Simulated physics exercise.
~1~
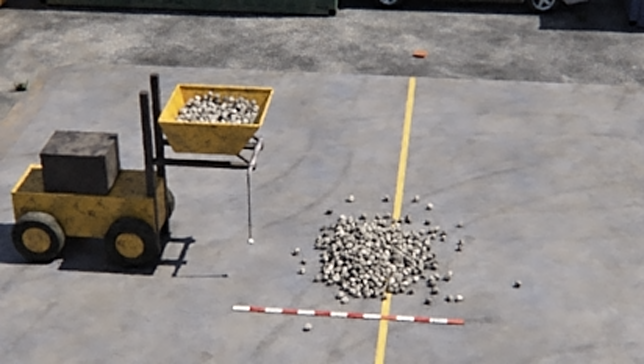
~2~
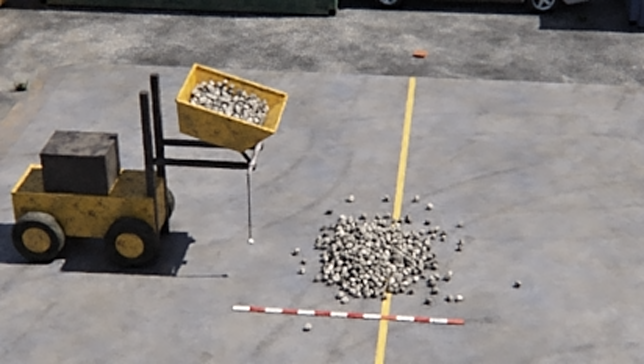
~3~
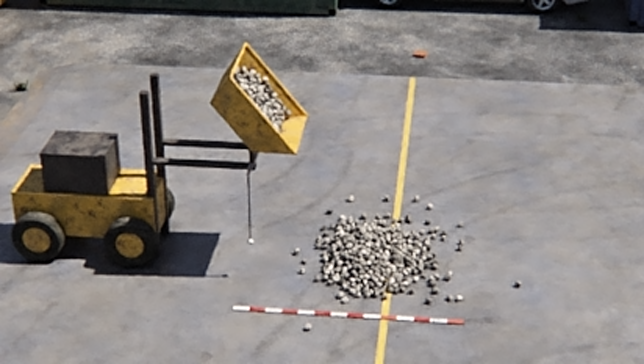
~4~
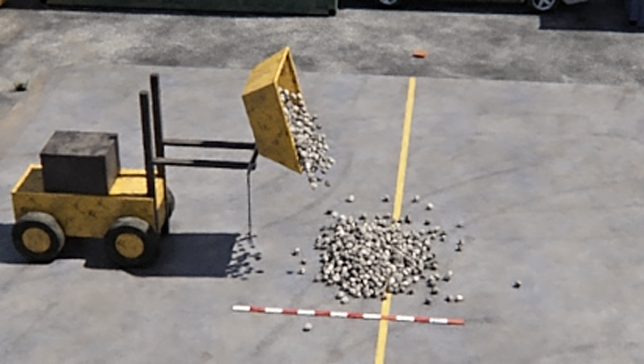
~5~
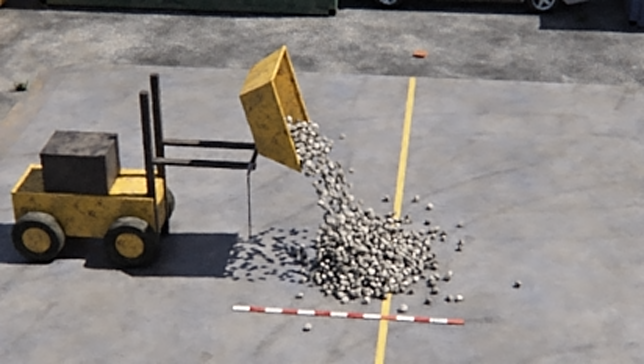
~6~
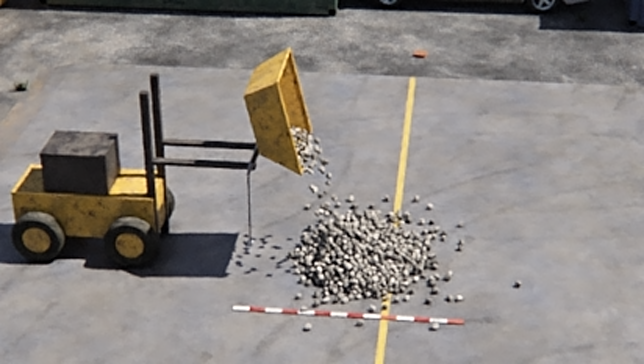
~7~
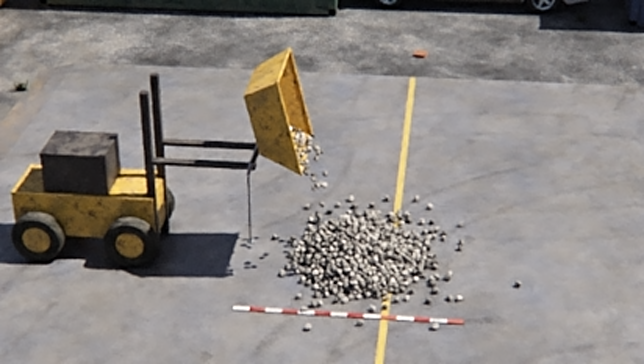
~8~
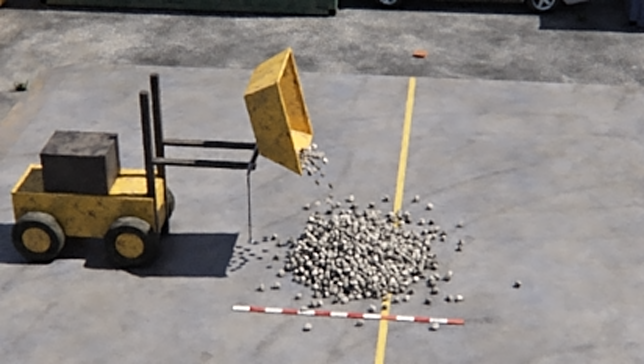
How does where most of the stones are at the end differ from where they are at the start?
At the start the stones are split between the raised skip and the heap on the ground, while at the end nearly all of them lie in the wider heap, so as a whole they are lower and a little further right.
